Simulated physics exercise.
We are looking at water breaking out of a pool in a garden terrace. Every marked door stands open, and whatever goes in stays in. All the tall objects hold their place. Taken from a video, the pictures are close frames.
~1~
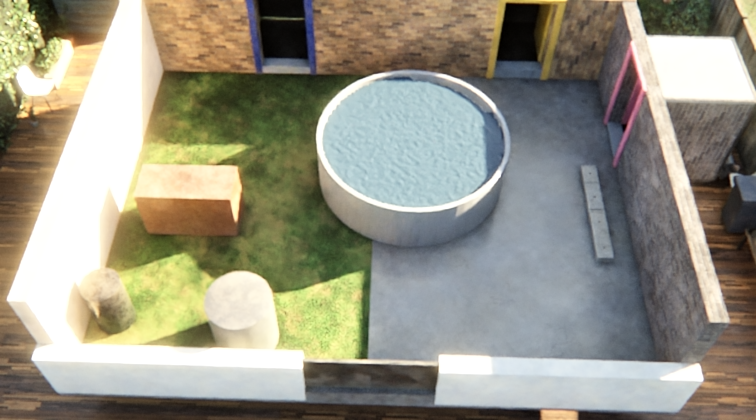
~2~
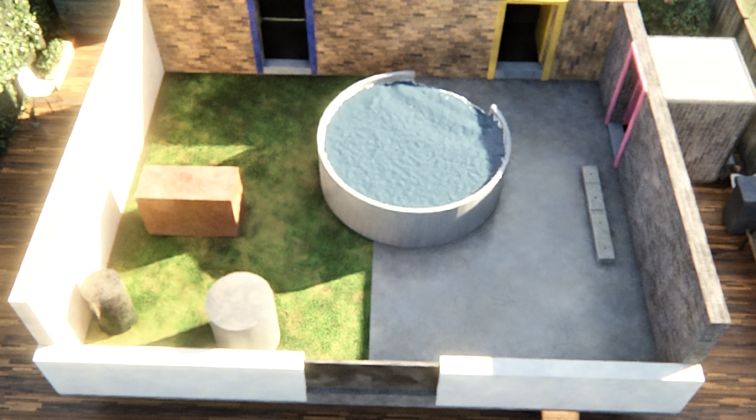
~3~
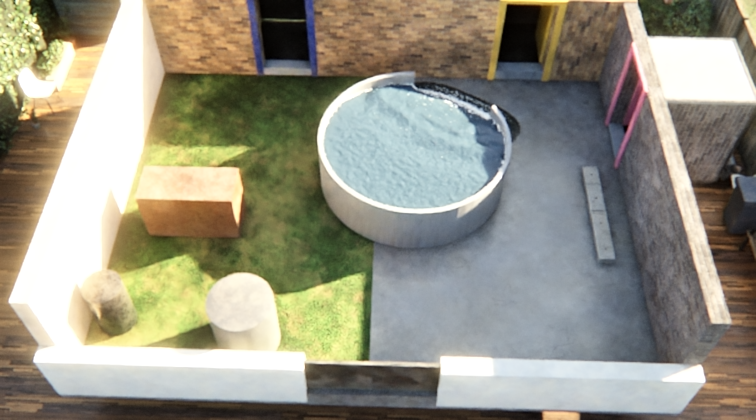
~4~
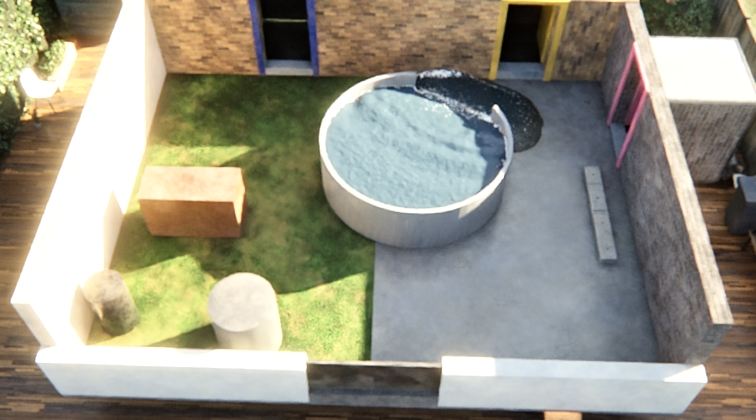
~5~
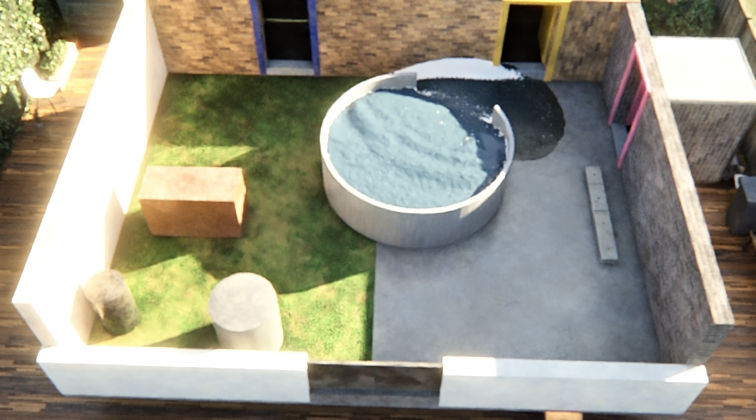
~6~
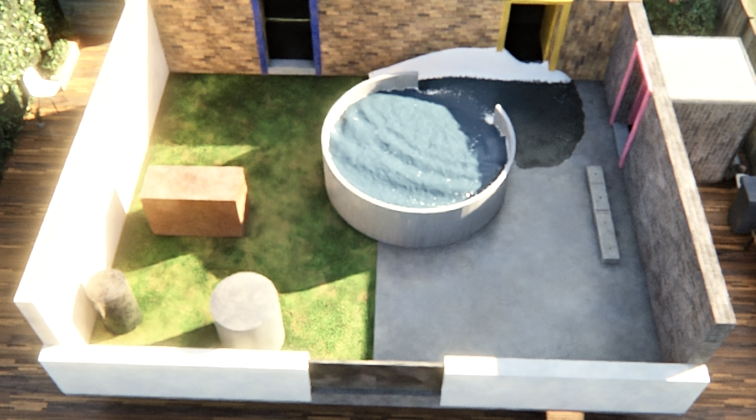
A walled garden terrace, half grass and half grey paving, is seen from high above with the camera almost still. A round grey pool of blue water stands near the brick back wall, between blue-edged and yellow-edged openings, with an orange-brown block and two cylinders at left and a pink-edged opening at right. The pool's far rim opens, and rippling water pours out, spreading darkly across the paving behind and rightward.
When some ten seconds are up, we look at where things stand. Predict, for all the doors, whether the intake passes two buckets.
At the end, the yellow door counts as over, the blue door counts as not over, the pink door counts as over.
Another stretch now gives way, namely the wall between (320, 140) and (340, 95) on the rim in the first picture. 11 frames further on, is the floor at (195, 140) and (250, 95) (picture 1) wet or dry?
Well, the first place would be submerged and the second one submerged.
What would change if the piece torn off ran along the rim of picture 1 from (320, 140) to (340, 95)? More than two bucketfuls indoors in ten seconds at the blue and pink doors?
Result - blue: Clears the line; pink: Misses the line.
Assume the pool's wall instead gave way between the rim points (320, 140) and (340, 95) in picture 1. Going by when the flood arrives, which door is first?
The blue one.
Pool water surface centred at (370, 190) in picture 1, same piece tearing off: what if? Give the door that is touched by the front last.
That would be the blue-painted one, I think.
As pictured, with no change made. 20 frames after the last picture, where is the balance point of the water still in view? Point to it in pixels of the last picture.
At about (454, 156).
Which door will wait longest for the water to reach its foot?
That would be the blue door.
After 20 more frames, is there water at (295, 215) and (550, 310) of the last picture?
Same order as asked: Dry as before, drenched.
A moment on, water covers 15 % of the floor; the yellow door over two buckets in, the blue door not reached, the pink door wet at the sill, nothing in.
Next, water covers 25 % of the floor; the yellow door far over two buckets in, the blue door wet at the sill, nothing in, the pink door over two buckets in.
Then, water covers 60 % of the floor; the yellow door far over two buckets in, the blue door wet at the sill, nothing in, the pink door far over two buckets in.
Later, water covers 85 % of the floor; the yellow door far over two buckets in, the blue door wet at the sill, nothing in, the pink door far over two buckets in.
In the end, water covers 100 % of the floor; the yellow door far over two buckets in, the blue door wet at the sill, nothing in, the pink door far over two buckets in.
